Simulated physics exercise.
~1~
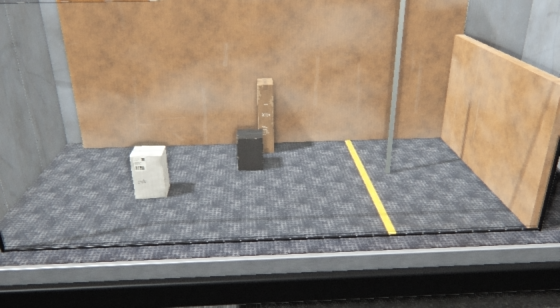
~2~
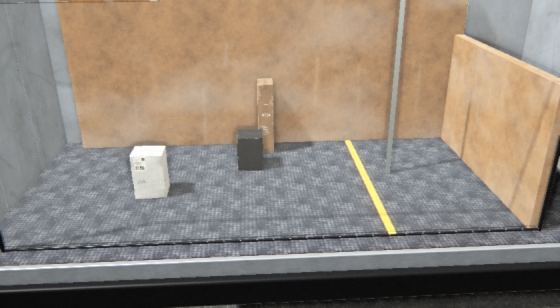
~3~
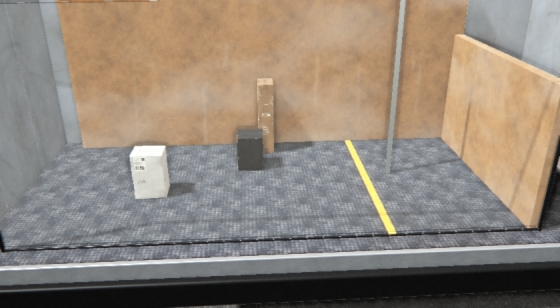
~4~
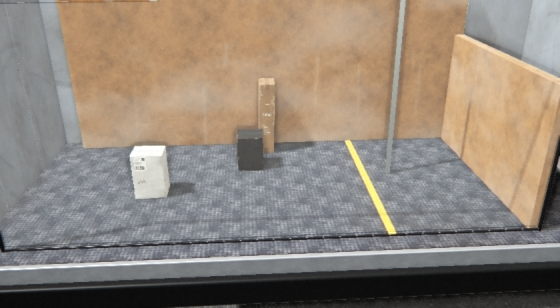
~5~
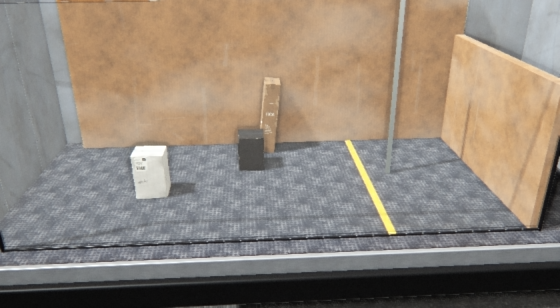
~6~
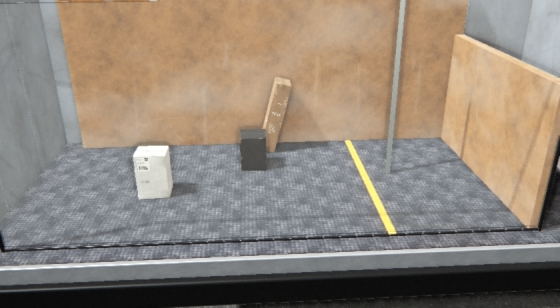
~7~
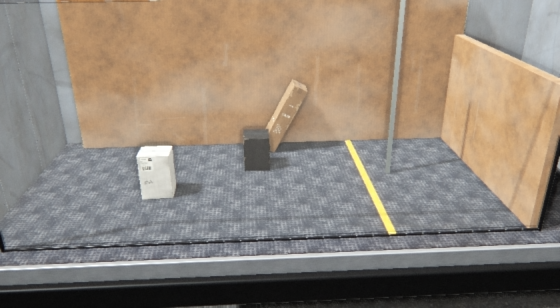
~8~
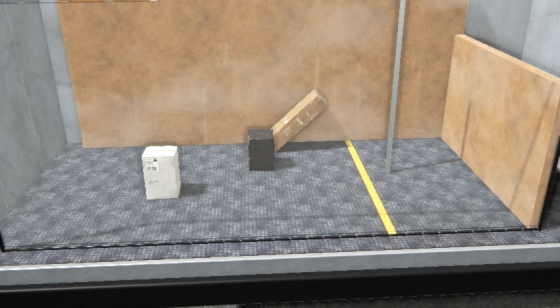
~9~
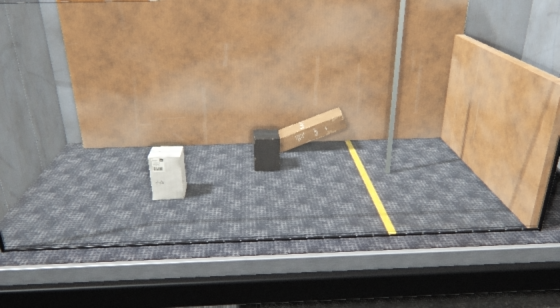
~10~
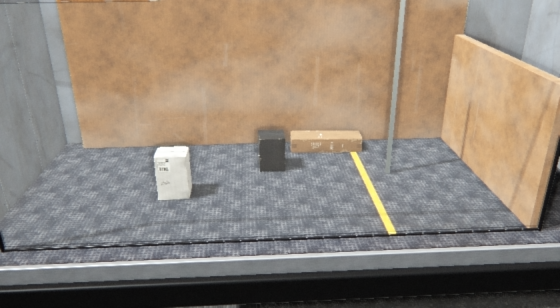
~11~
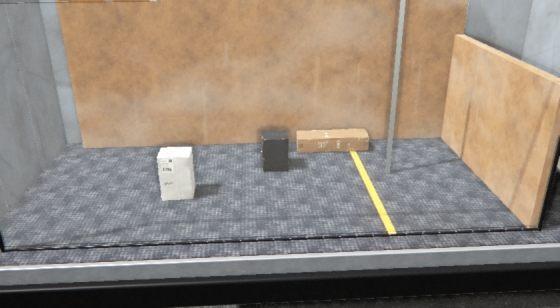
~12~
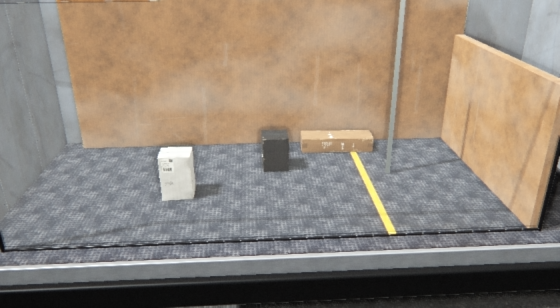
A tall brown box stands upright near the back wall of a van's carpeted cargo bay, seen from a still, raised view through the open side. A black pack stands just in front of it, a white pack sits nearer on the left, and a yellow line crosses the floor to the right, beside a grey pole. After a still spell, the brown box leans right and topples onto its side. Meanwhile both packs slide a short way right, staying upright. The brown box slides slightly further, and everything settles left of the yellow line.
